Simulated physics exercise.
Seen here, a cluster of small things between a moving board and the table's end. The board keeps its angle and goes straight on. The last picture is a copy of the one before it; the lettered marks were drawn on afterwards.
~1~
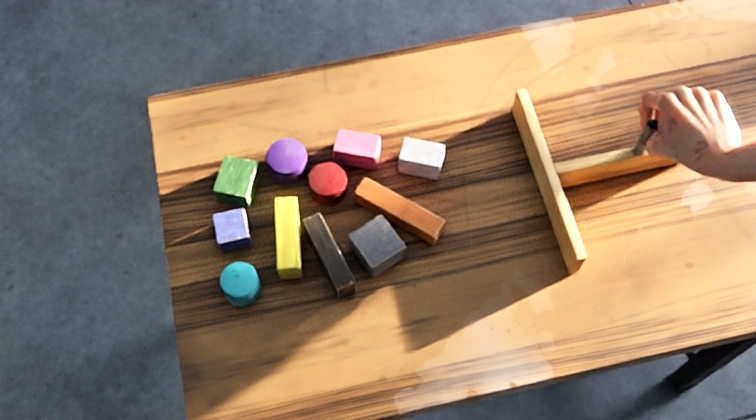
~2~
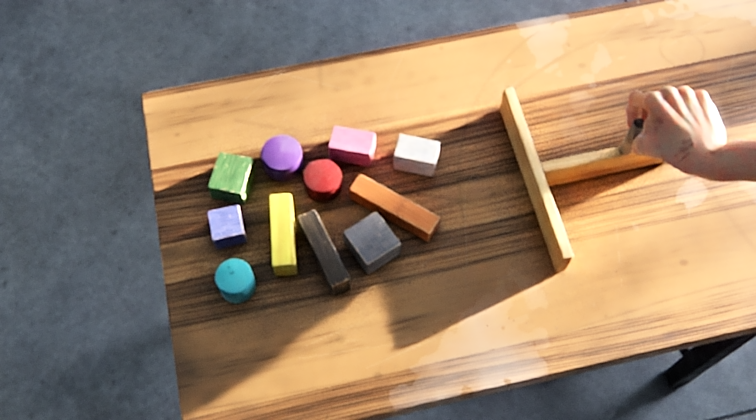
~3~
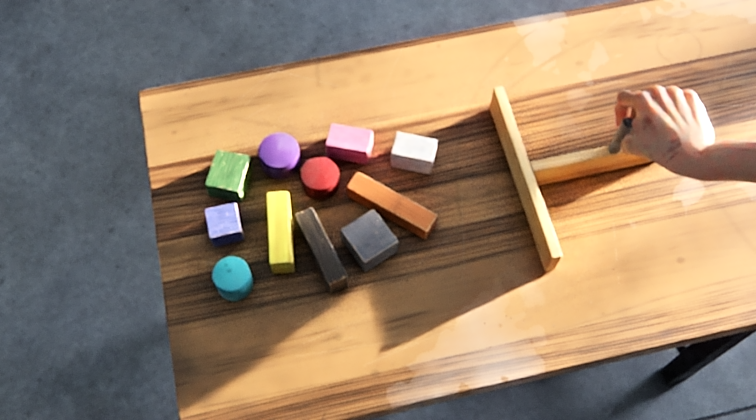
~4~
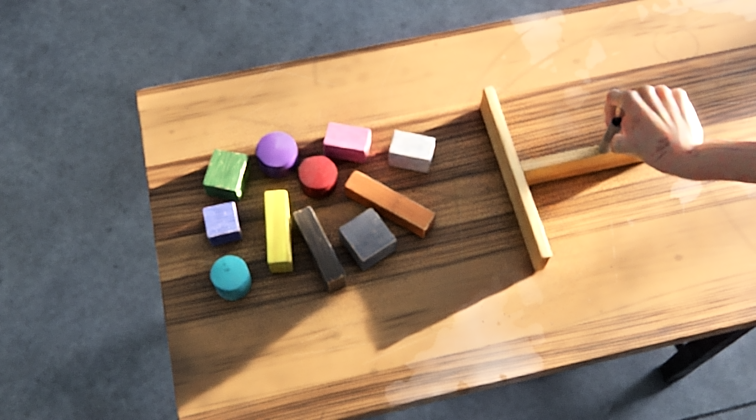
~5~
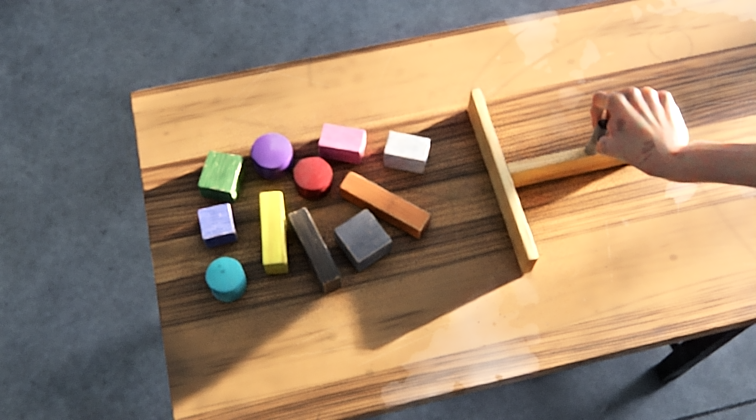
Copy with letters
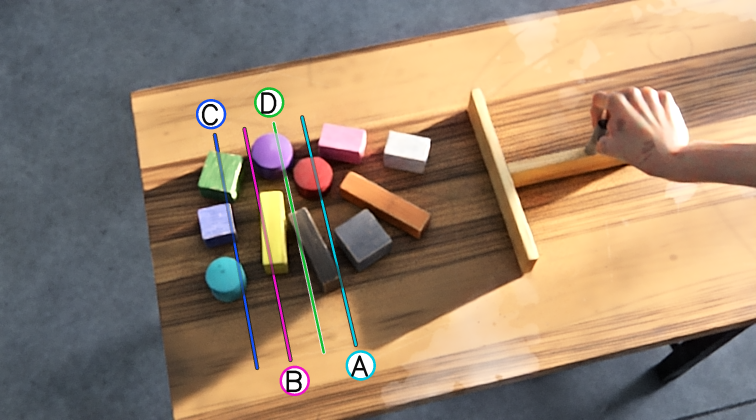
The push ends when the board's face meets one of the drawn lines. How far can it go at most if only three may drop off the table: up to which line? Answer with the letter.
It should halt at C.
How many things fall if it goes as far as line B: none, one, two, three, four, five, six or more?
In all, none.
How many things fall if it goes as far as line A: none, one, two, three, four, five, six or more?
In all, none.
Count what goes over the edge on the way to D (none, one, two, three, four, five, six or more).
The count is none.
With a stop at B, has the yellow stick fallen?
No.
On the marked copy, A at (327, 224); B at (266, 237); C at (235, 244); D at (297, 230).
Following C. Soon after the start, board (408, 190); pink block (329, 144); red tin (306, 176).
Later, board (310, 211); turquoise tin (204, 285); blue block (201, 231).
In the end, board (234, 227); turquoise tin over the edge; blue block over the edge; three fallen.
As for the rest, A is within the limit but short; B is within the limit but short; D is within the limit but short.
